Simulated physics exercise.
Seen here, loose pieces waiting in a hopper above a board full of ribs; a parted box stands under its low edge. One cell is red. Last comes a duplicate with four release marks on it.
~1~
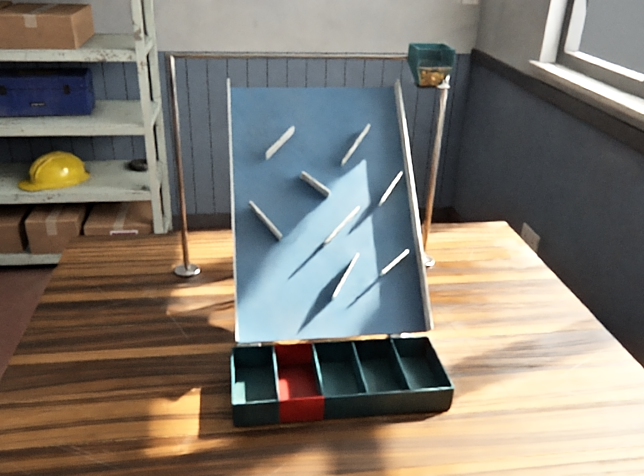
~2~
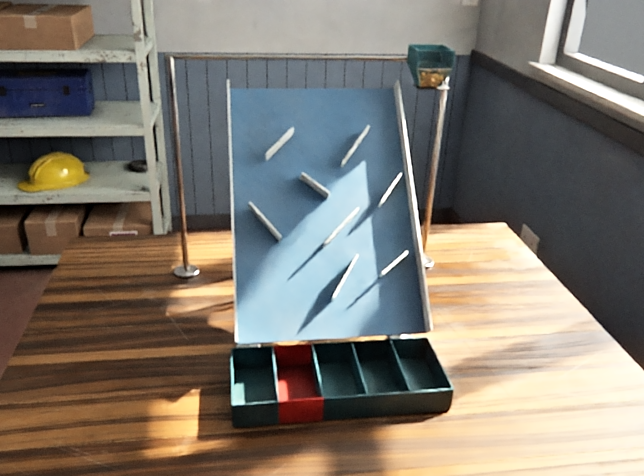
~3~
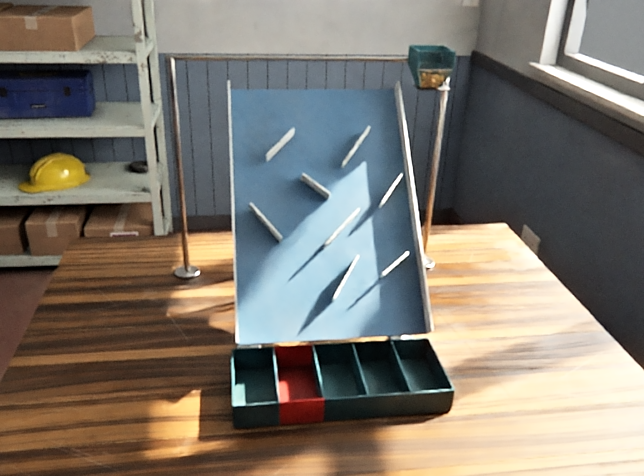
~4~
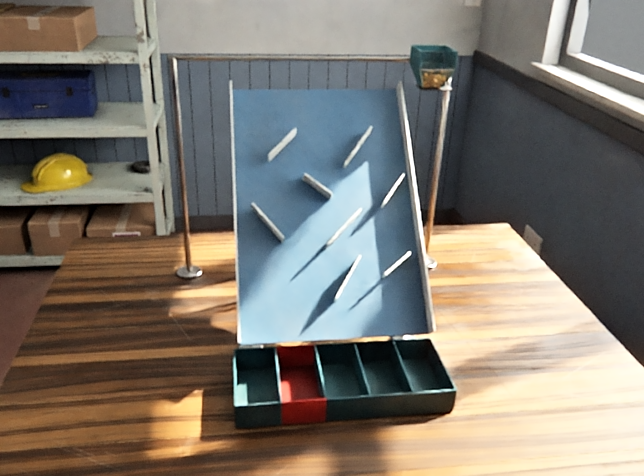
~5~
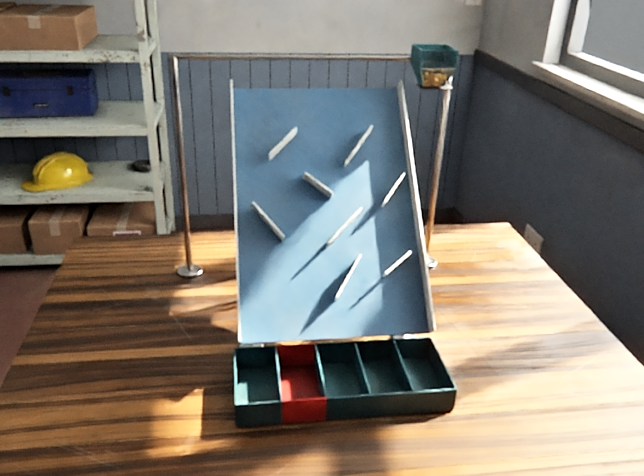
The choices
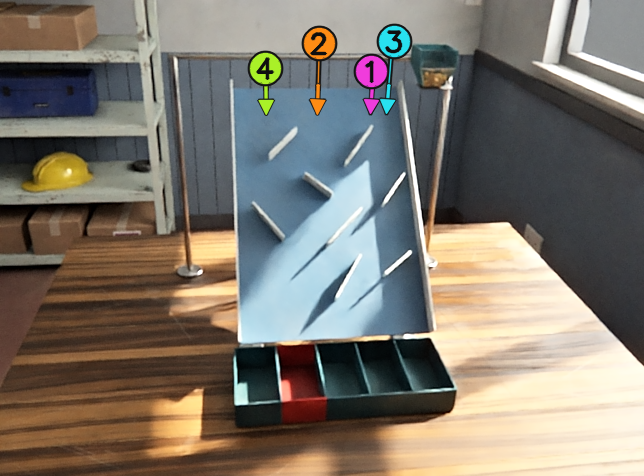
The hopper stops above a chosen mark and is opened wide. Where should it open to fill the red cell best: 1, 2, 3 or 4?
2 works best here.
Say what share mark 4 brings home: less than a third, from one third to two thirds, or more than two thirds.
Mark 4 gives less than a third.
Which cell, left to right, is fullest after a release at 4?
The first from the left.
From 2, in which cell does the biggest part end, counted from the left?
The second.
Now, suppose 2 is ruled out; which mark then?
Here it is mark 1.
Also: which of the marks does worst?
Mark 4.
On the marked copy, mark 1 meets the board at (370, 108); mark 2 meets the board at (317, 109); mark 3 meets the board at (386, 108); mark 4 meets the board at (266, 109).
With 1, close to half in the red cell, close to a third in other cells, a small share held on the board.
With 2, the bulk in the red cell, a small share in other cells.
With 3, close to a quarter in the red cell, close to two thirds in other cells, a small share held on the board.
With 4, none at all in the red cell, the whole lot in other cells.
